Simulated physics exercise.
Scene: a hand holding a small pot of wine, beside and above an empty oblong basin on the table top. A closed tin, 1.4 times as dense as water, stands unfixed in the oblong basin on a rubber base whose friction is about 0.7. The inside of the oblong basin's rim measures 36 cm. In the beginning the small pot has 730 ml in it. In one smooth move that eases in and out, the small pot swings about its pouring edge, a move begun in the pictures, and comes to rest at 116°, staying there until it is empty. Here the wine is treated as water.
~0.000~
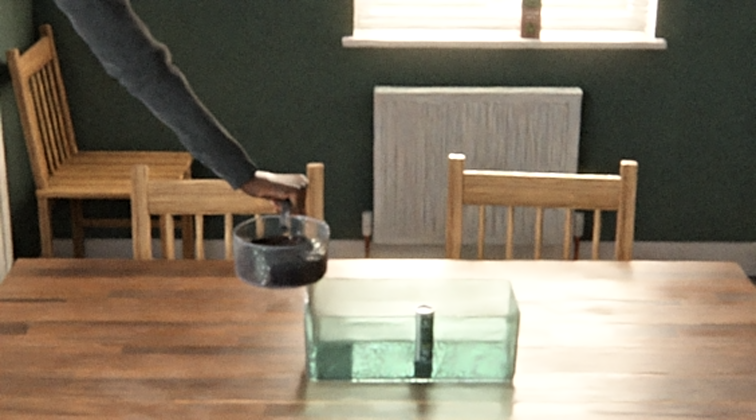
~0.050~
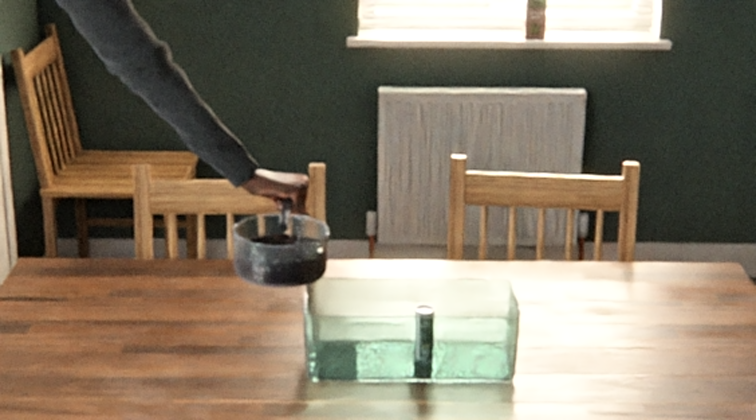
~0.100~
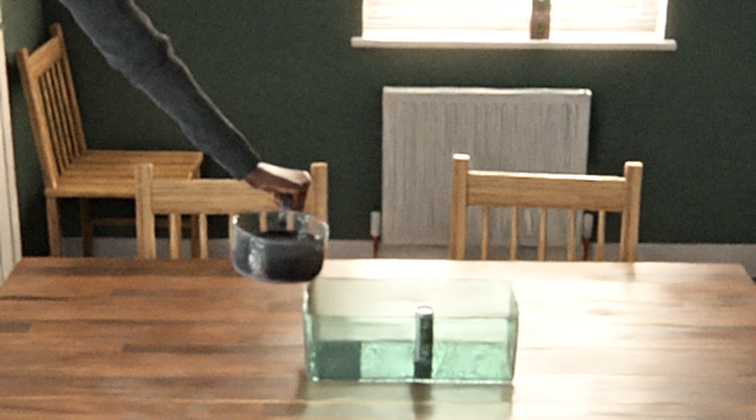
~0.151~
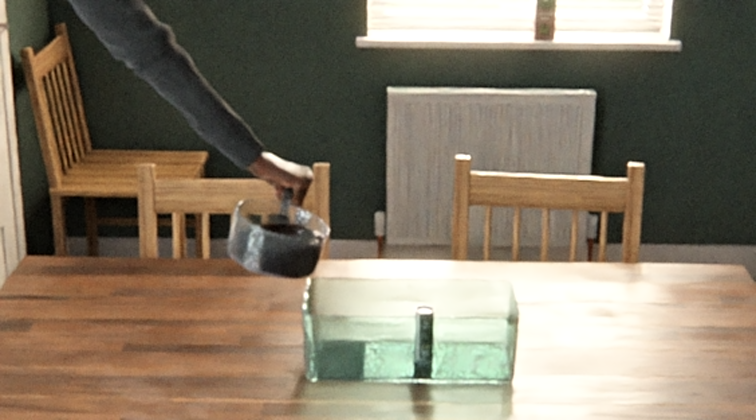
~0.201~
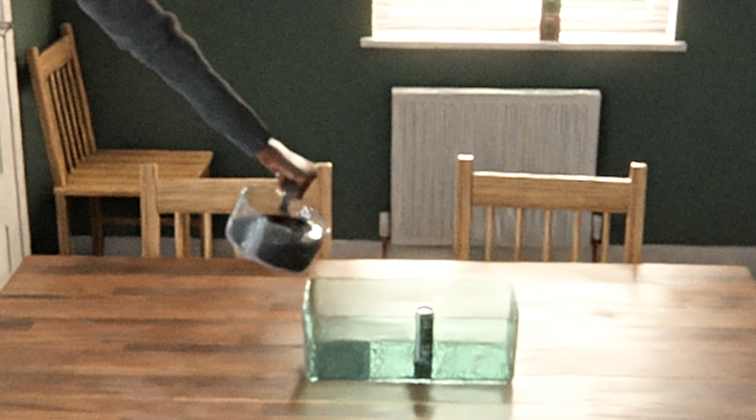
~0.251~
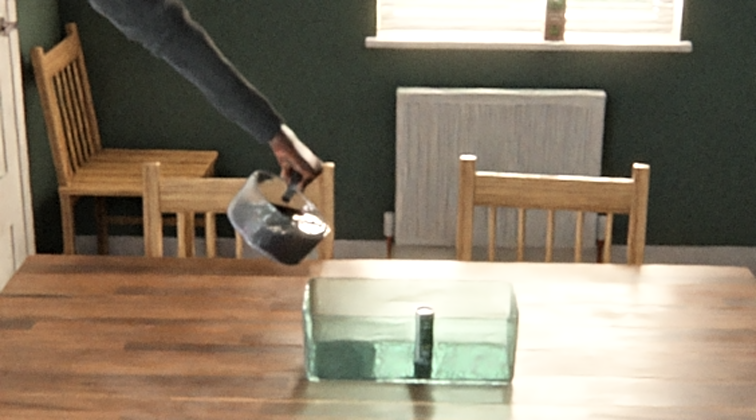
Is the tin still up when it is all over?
No, the tin goes over.
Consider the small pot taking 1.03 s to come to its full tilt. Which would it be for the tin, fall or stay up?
Then it holds its balance.
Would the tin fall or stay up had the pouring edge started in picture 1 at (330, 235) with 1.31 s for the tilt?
Then it remains upright.
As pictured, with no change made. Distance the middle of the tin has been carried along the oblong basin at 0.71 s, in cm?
Measured centre to centre, about 3 cm.
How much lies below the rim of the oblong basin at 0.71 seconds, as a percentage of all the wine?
Near 90 in a hundred.
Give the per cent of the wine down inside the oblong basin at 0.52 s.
Estimate - around 6 in a hundred parts.
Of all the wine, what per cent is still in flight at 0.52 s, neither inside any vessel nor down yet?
It comes to about 64 percent.
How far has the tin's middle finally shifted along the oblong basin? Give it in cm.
The tin's middle ends up about 10.0 cm along the basin.
Then, 0.52 s in, the tilt is 106° and 30 per cent is still to pour; the tin stands where it began.
Then, 0.71 s in, the tilt is 116° and 1 per cent is still to pour; the tin stands 3 cm from where it began.
Then, 0.92 s in, the tilt is 116° and 0 per cent is still to pour; the tin lies on its side.
Then, 1.14 s in, the tilt is 116° and 0 per cent is still to pour; the tin lies on its side.
Finally, the tin lies on its side.
